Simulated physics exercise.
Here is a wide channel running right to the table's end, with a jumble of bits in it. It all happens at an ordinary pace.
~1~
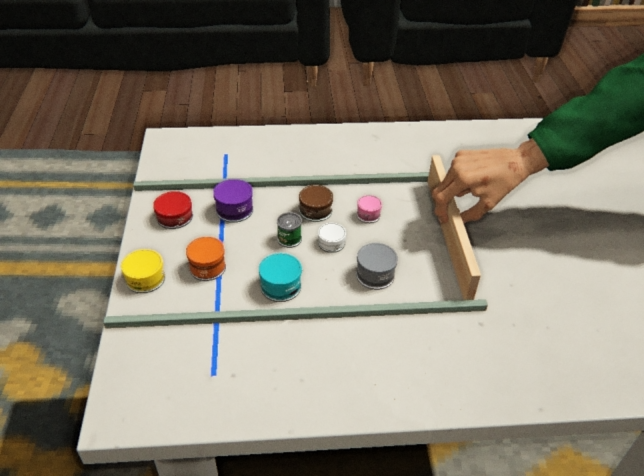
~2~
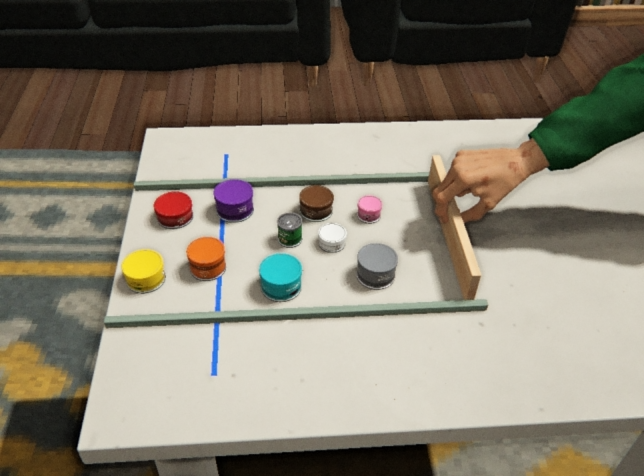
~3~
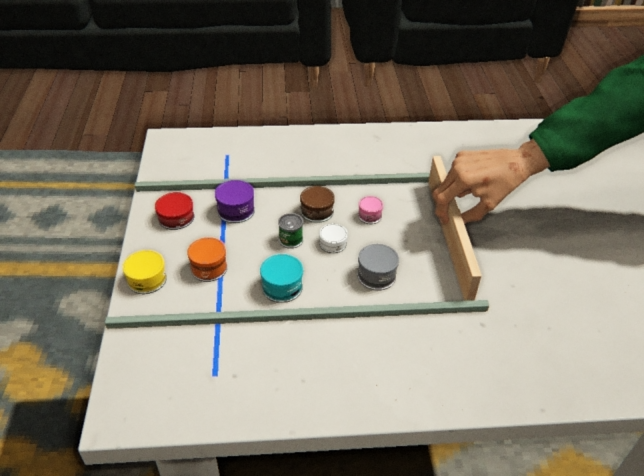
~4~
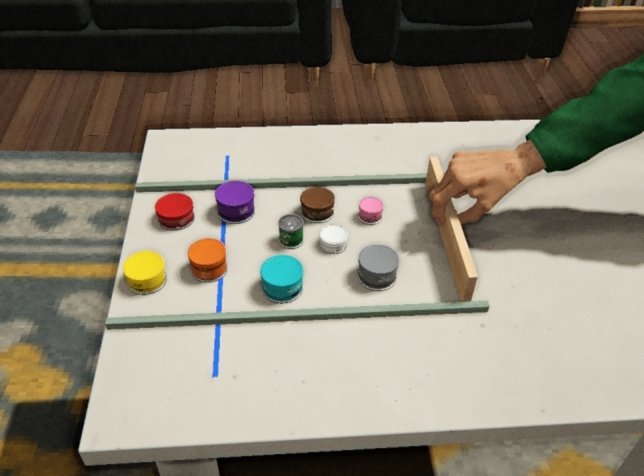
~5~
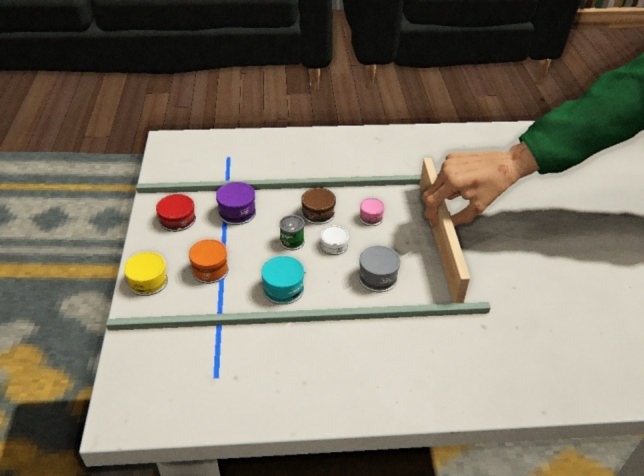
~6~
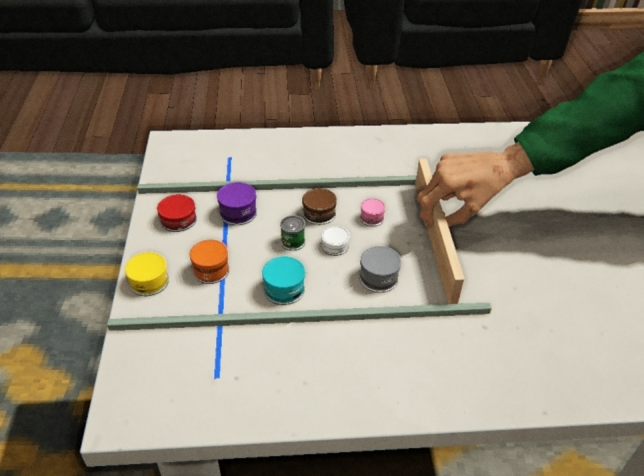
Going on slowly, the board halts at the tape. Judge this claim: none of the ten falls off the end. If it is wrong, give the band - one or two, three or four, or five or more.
Not one tumbles.
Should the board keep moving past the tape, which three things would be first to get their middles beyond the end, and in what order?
Order: Red tin, then yellow tin, then purple pot.
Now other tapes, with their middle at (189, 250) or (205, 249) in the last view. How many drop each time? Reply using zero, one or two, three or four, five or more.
First just one or two, then 1 or 2.
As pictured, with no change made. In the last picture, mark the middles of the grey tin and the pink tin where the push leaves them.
Grey tin at (202, 274), pink tin at (213, 223).
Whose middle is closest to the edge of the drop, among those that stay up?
That would be the red tin.
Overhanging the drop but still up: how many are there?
The total would be 1.
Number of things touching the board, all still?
I count 4 of them.
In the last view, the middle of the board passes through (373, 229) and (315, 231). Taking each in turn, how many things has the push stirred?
Counts: 2 / 6.
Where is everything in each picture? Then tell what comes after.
Yellow tin (144, 271); red tin (174, 210); orange pot (206, 259); board (451, 223); tape (221, 246), in the first picture.
Red tin (174, 210); pink tin (369, 210), in the second picture.
Orange pot (208, 260); white pot (333, 239), in the third picture.
Yellow tin (145, 273); purple pot (235, 202), in the fourth picture.
Red tin (176, 213); green pot (292, 233), in the fifth picture.
Yellow tin (147, 274); red tin (177, 213); orange pot (210, 262); board (437, 227); tape (224, 249), in the sixth picture.
A little later, none off yet; yellow tin at rest near (147, 274); red tin at rest near (177, 213); orange pot at rest near (210, 262).
When it is over, the number that fall off is zero.
